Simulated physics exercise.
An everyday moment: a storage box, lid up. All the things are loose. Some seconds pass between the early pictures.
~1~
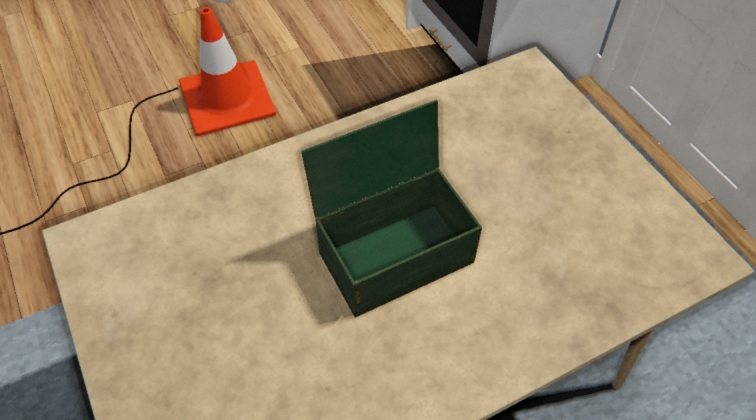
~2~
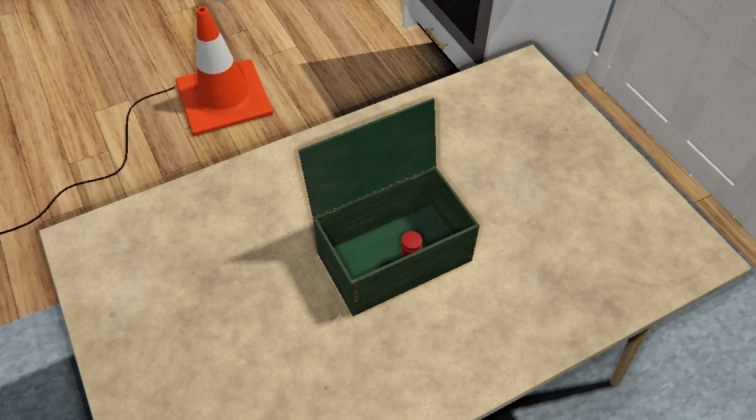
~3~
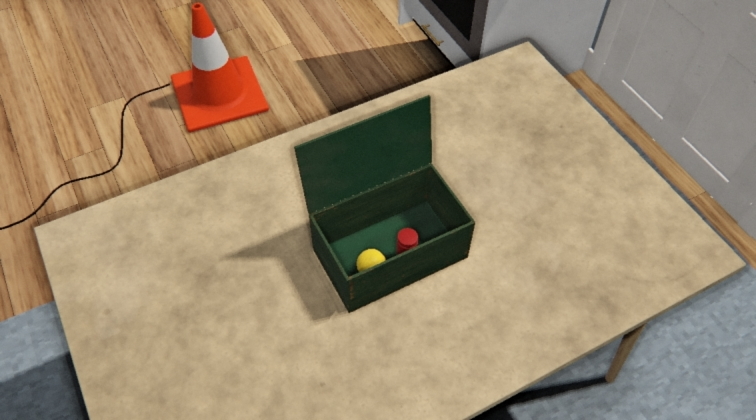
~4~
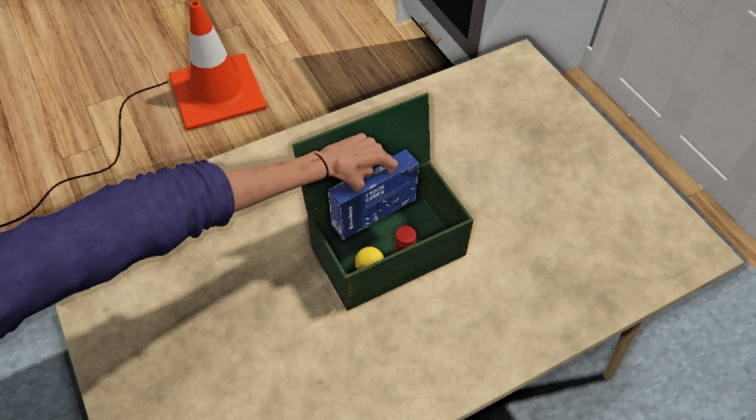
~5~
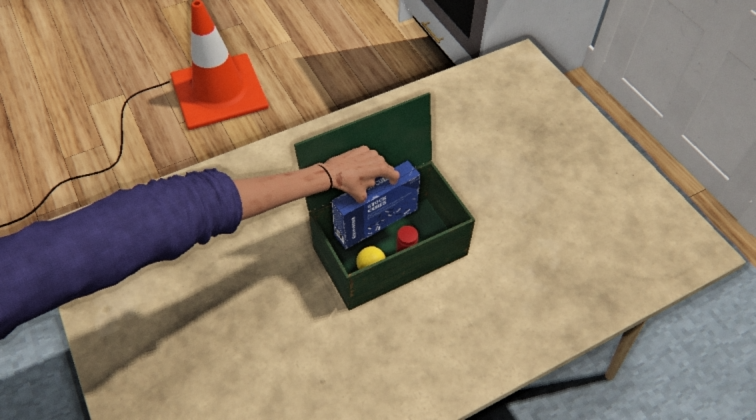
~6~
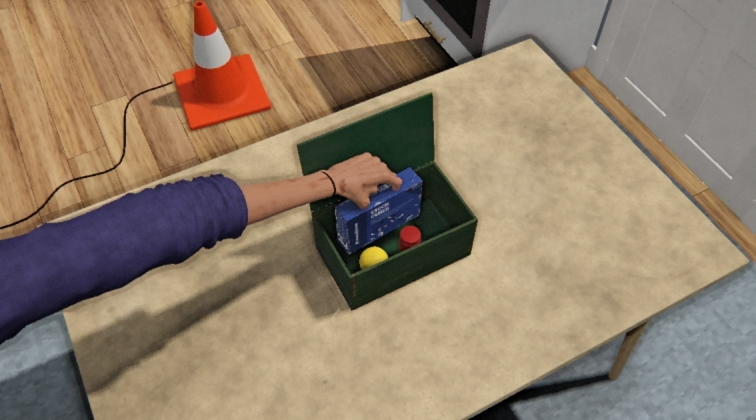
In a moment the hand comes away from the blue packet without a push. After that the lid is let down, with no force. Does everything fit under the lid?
The lid shuts flat.
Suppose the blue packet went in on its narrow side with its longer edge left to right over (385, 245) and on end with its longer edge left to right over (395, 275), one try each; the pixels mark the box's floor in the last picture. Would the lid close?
In the first case it shuts flat; in the second case it stays ajar.
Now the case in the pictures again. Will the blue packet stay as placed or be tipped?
The blue packet keeps its pose.
Then, 1.10 s later than the last frame, lid starting down; blue packet moved a little near (375, 224); yellow lemon moved a little.
Then, 1.90 s later than the last frame, lid 39° above the rim; blue packet moved a little near (375, 224); yellow lemon moved a little.
When it is over, lid shut; moved from the start, blue packet; the other 2 as before. End places, in pixels of the last picture, blue packet near (375, 224).
